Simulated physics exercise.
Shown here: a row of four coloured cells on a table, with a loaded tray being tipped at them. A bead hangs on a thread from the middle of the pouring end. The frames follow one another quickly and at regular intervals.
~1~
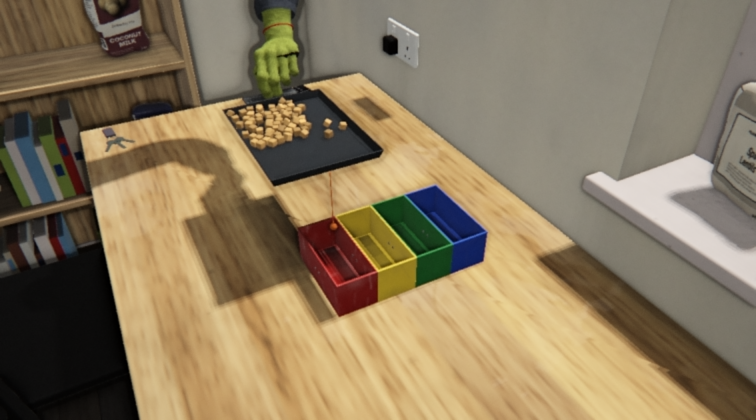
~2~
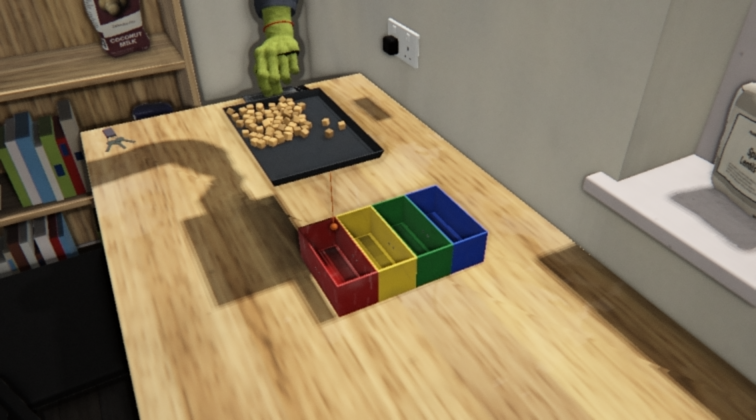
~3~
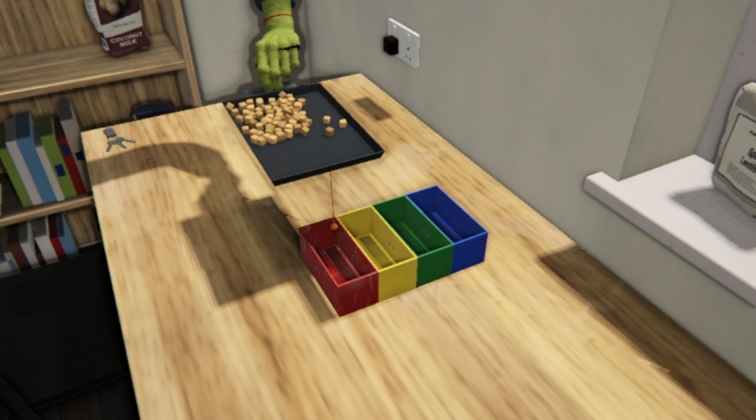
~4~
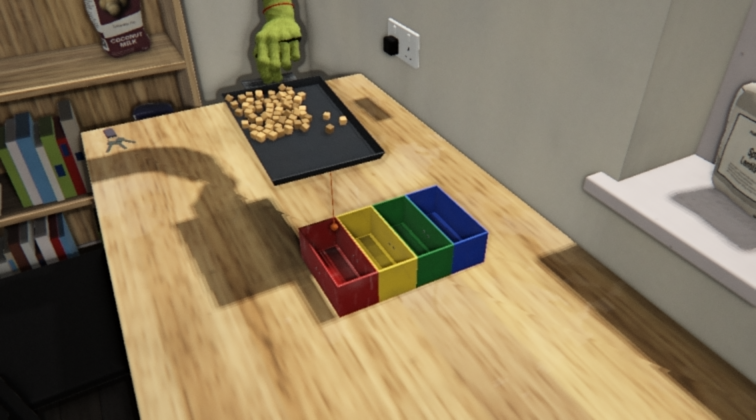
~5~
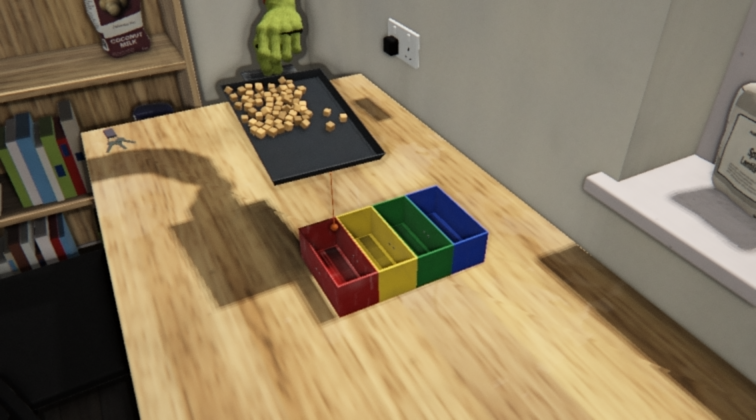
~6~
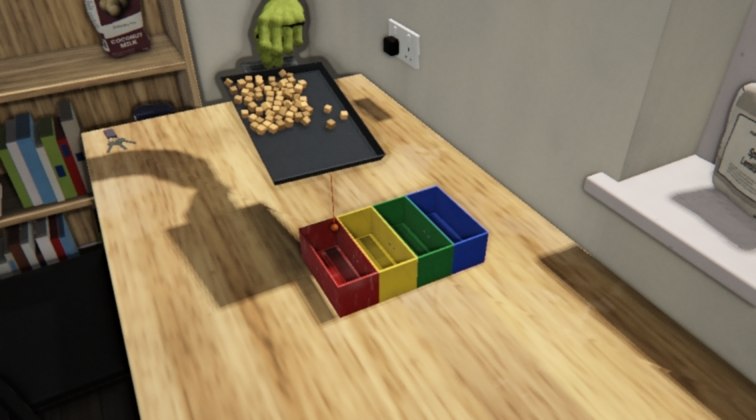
Dark tray of small wooden cubes tilting gradually as its far end rises beneath a green hand, four coloured cells staying still.
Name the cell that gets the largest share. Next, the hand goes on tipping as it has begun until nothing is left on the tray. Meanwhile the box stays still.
Yellow.
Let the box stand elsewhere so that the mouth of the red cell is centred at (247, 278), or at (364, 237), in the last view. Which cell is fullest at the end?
The cell in blue, then the cell in red.
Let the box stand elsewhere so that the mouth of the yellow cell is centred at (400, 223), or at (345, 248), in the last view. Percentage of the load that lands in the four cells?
First placement near 70 percent, second near 100 percent.
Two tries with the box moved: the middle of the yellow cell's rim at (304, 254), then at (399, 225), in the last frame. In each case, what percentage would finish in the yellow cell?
It would be near 10 per cent first and near 30 per cent second.
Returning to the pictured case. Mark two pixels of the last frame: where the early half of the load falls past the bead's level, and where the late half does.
Starting near (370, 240), moving on to near (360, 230).
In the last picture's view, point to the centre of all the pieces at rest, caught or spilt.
Near (376, 273).
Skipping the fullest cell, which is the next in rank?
Red.
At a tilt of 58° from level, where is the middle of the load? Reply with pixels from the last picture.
(345, 157).
Just after the last frame, tray tipped steeply; the larger part on the tray; just a few in the yellow cell; just a few in the red cell; roughly a quarter falling or outside the box.
A moment on, tray tipped right over; roughly half on the tray; about a tenth in the yellow cell; about a tenth in the red cell; about a tenth in the green cell; roughly a quarter falling or outside the box.
Further on, tray tipped past a quarter turn; roughly half in the yellow cell; roughly a quarter in the red cell; about a tenth in the green cell; about a tenth falling or outside the box.
When it is over, tray tipped past a quarter turn; roughly half in the yellow cell; roughly a quarter in the red cell; about a tenth in the green cell; not one in the blue cell; about a tenth outside the box.
